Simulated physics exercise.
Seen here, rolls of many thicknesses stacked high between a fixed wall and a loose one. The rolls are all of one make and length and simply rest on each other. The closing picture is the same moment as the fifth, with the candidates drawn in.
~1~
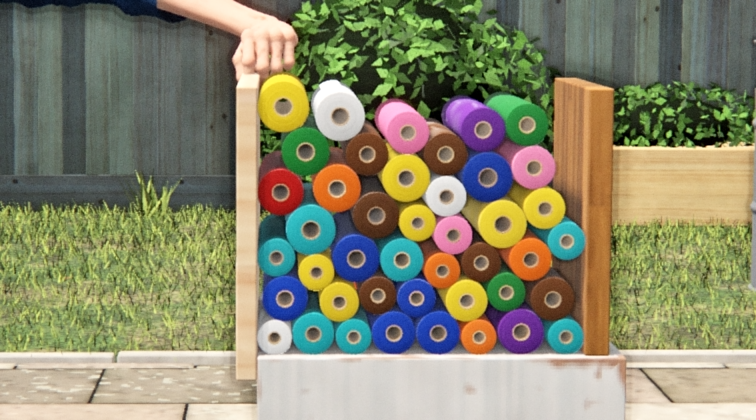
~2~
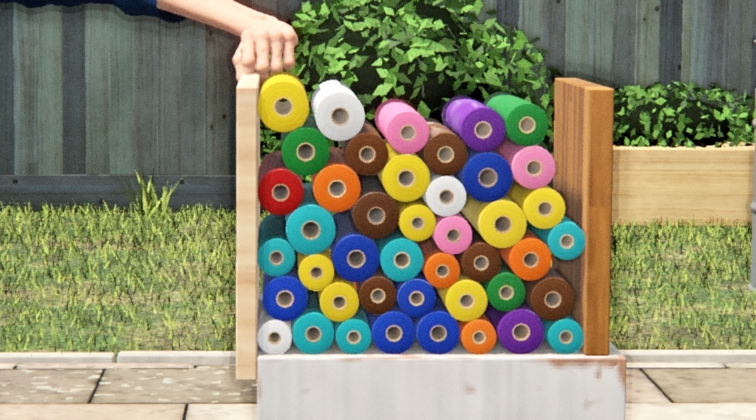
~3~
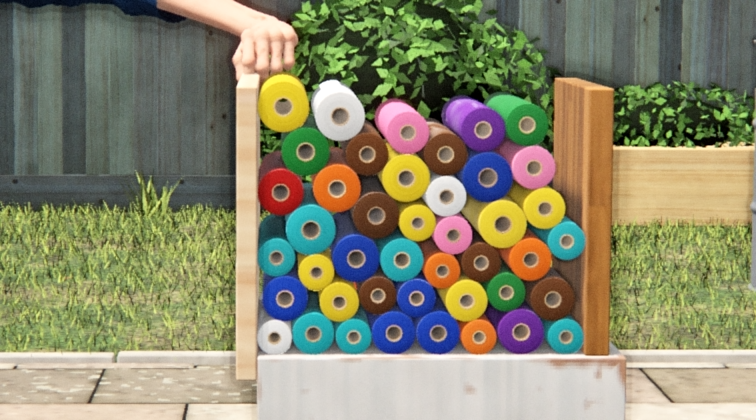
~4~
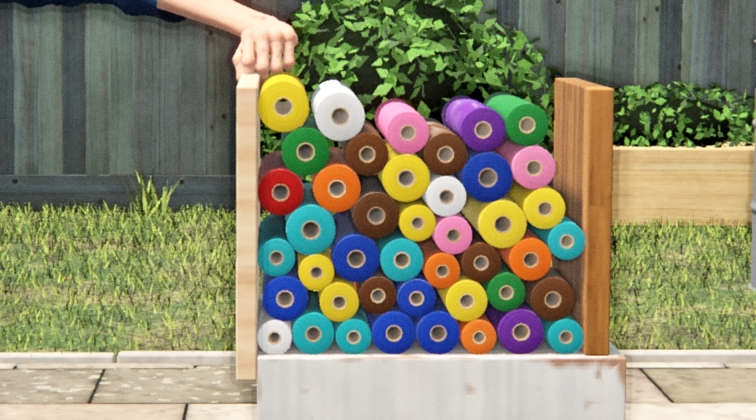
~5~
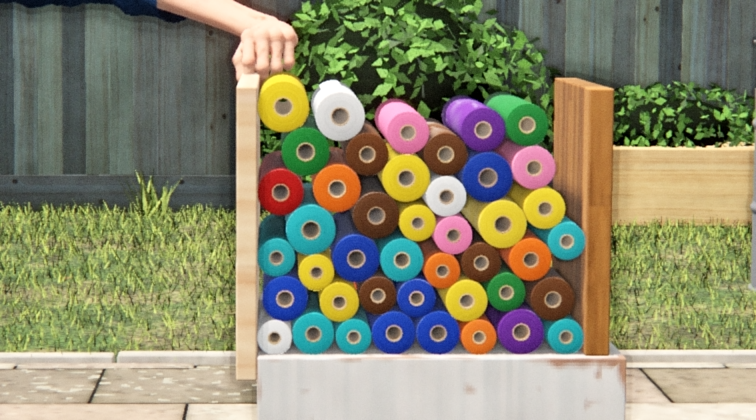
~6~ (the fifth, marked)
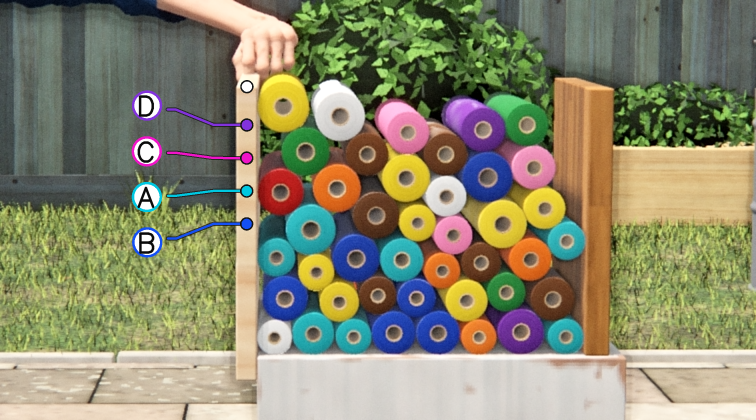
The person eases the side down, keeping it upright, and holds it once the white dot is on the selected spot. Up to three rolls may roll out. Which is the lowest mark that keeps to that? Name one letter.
Down to B.
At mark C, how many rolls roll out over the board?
With C, none.
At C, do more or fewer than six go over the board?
Fewer than six.
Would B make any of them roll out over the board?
At B: Yes.
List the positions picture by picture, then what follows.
A yellow roll (503, 224); an orange roll (337, 189); a green roll (305, 152), in the first frame.
A green roll (305, 152); a white roll (340, 116), in the second frame.
Side board (249, 216); a white roll (274, 337), in the third frame.
An orange roll (479, 337); a blue roll (416, 298), in the fourth frame.
A yellow roll (316, 272); a turquoise roll (276, 258); a yellow roll (503, 224), in the fifth frame.
On the marked copy, A at (247, 191); B at (247, 224); C at (247, 158); D at (247, 125); the white dot at (247, 87).
With B. Early on, top of the board (258, 151).
Further on, top of the board (257, 222).
At the end, top of the board (257, 223), one out over the board.
As for the rest, A none out over the board; C none out over the board; D none out over the board.
